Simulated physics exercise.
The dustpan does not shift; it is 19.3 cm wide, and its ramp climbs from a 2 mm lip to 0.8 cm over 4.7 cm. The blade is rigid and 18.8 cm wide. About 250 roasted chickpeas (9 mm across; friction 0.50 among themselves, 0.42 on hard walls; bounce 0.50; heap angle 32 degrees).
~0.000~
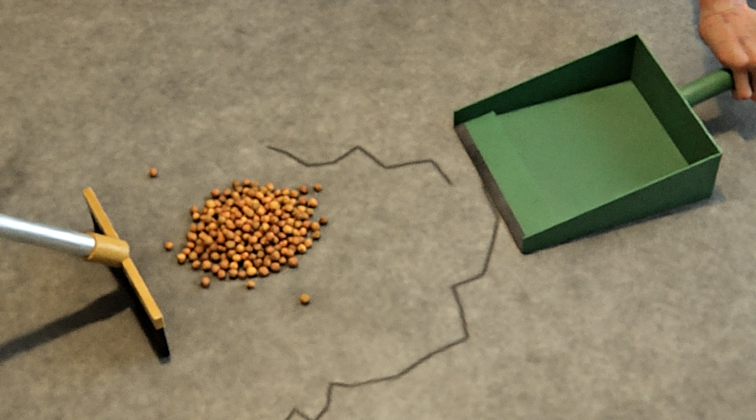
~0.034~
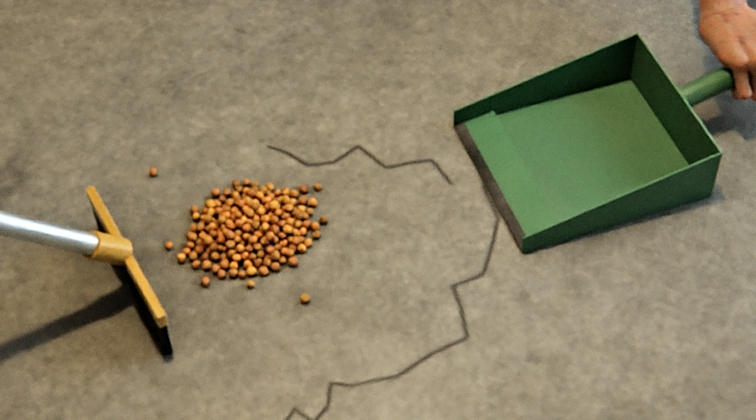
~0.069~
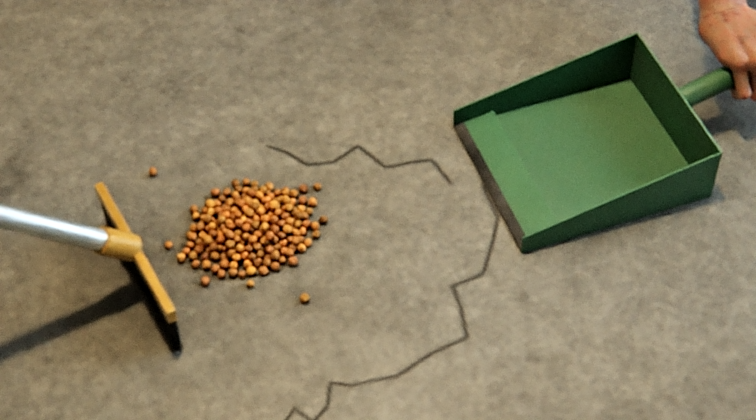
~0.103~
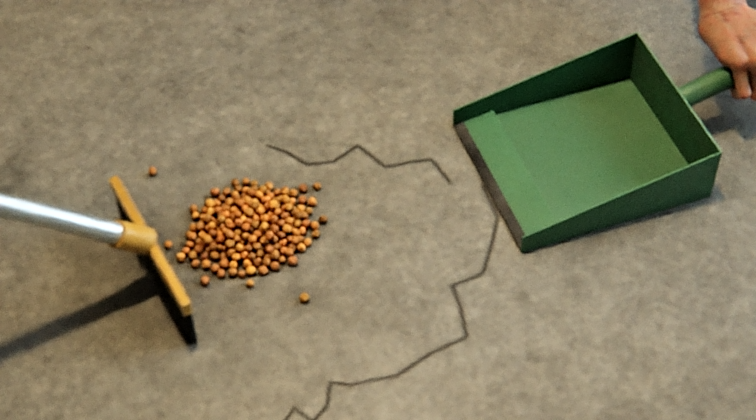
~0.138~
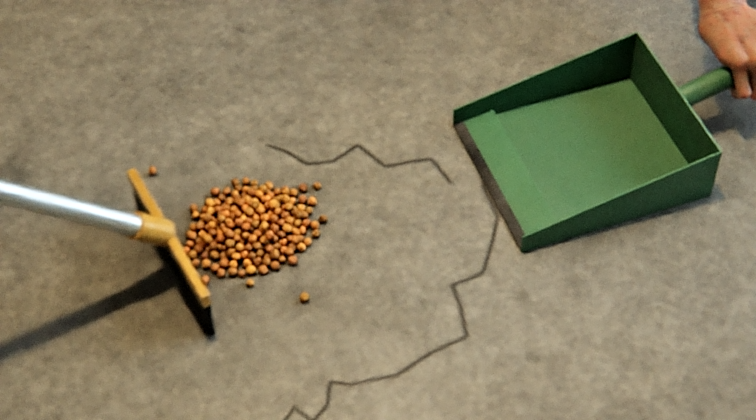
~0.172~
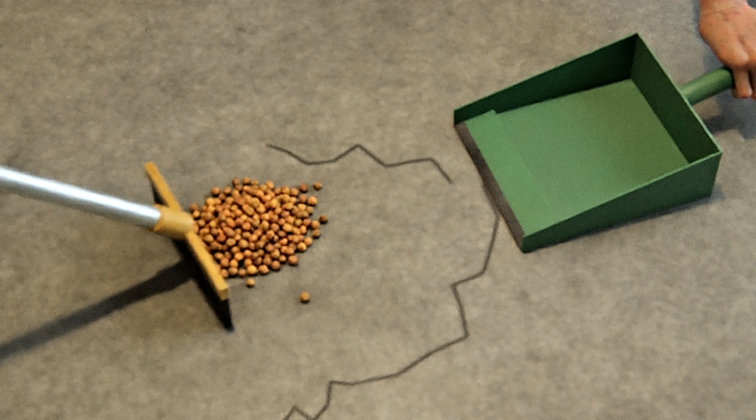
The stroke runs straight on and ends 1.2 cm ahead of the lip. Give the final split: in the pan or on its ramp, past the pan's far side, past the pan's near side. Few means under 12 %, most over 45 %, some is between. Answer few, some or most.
Pan some, far side some, near side few.
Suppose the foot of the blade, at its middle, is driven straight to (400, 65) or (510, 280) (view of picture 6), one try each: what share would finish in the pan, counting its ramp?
About 0 and 5 per cent.
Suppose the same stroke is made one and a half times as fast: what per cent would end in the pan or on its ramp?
In that case some 40 per cent.
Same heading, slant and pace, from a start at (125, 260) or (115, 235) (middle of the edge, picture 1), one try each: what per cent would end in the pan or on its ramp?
About 30 and 20 per cent.
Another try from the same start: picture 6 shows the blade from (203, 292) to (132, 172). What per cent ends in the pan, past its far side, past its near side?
Pan 15, far 55, near 0.
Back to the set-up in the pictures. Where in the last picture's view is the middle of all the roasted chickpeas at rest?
Near (463, 137).
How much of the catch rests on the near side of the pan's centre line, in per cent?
Some 20 per cent.
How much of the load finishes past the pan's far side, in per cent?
Roughly 40 per cent.
Then, at 0.44 s, middle of the blade 18 cm from the lip; 0 % over the lip, far side 20 %, near side 0 %.
After 0.61 s, middle of the blade 8 cm from the lip; 0 % over the lip, far side 30 %, near side 0 %.
Then, at 0.91 s, middle of the blade 3 cm from the lip; 35 % over the lip, far side 40 %, near side 0 %.
By 1.3 s all is still; pan 35 %, far side 40 %, near side 0 %, in front of the lip or behind the blade 30 %.
